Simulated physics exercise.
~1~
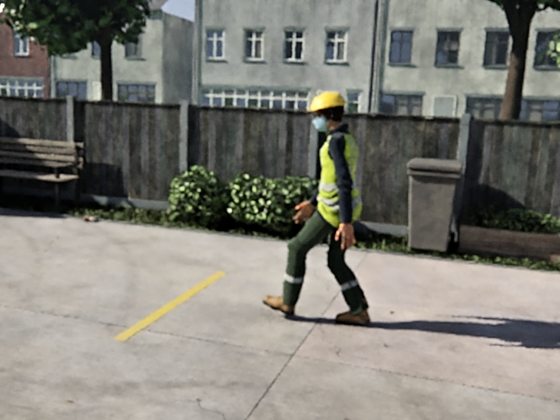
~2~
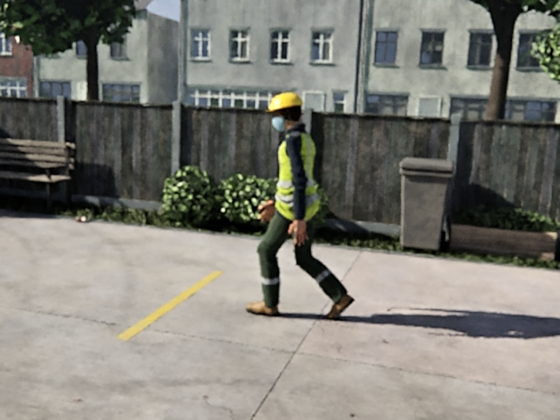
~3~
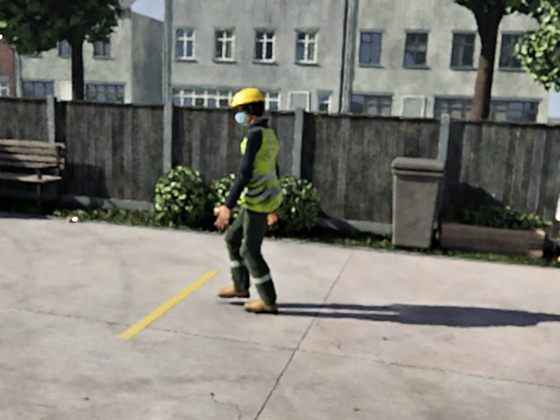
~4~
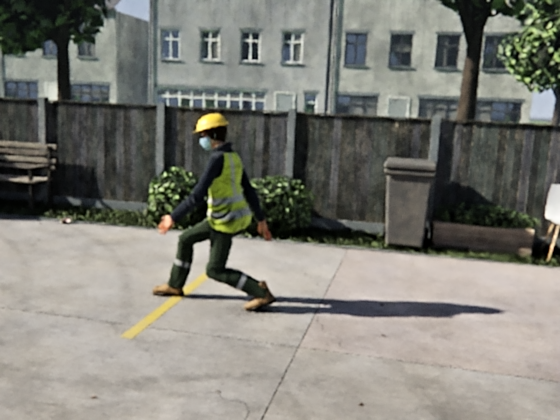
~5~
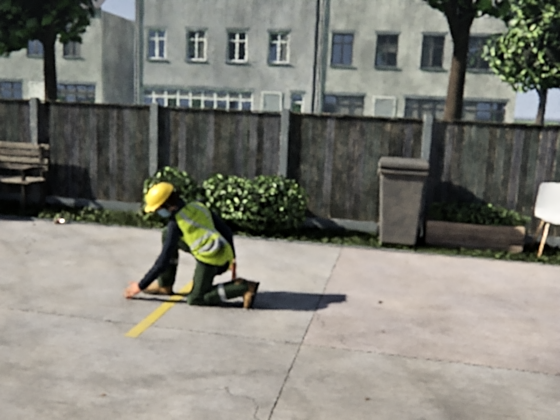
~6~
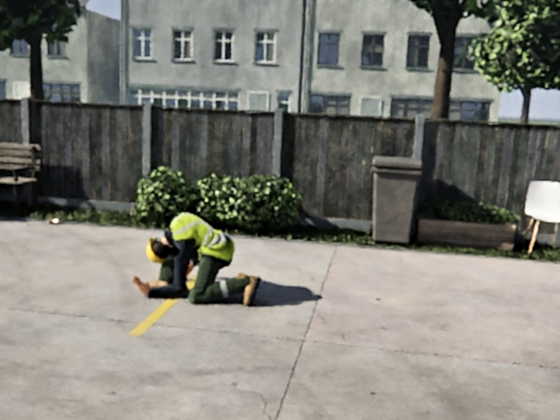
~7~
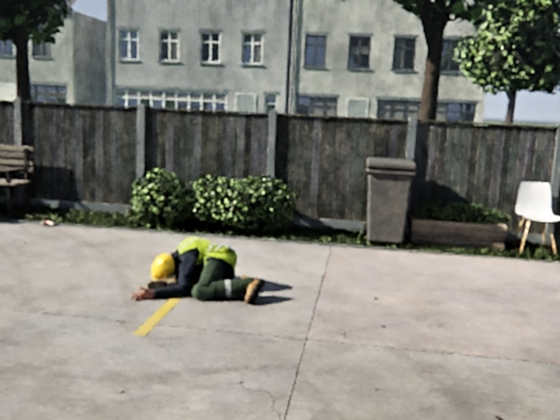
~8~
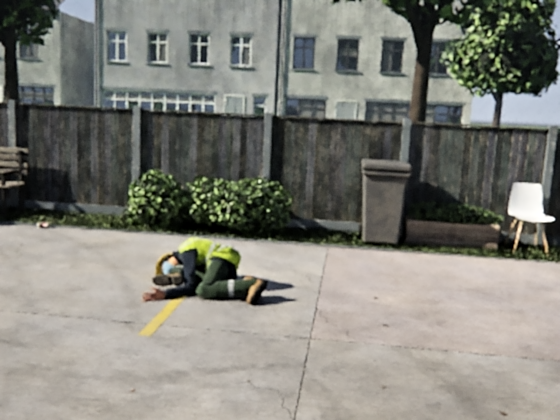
Person in yellow helmet and hi-vis vest walking left across paving, dropping to hands and knees, ending slumped beside yellow tape.
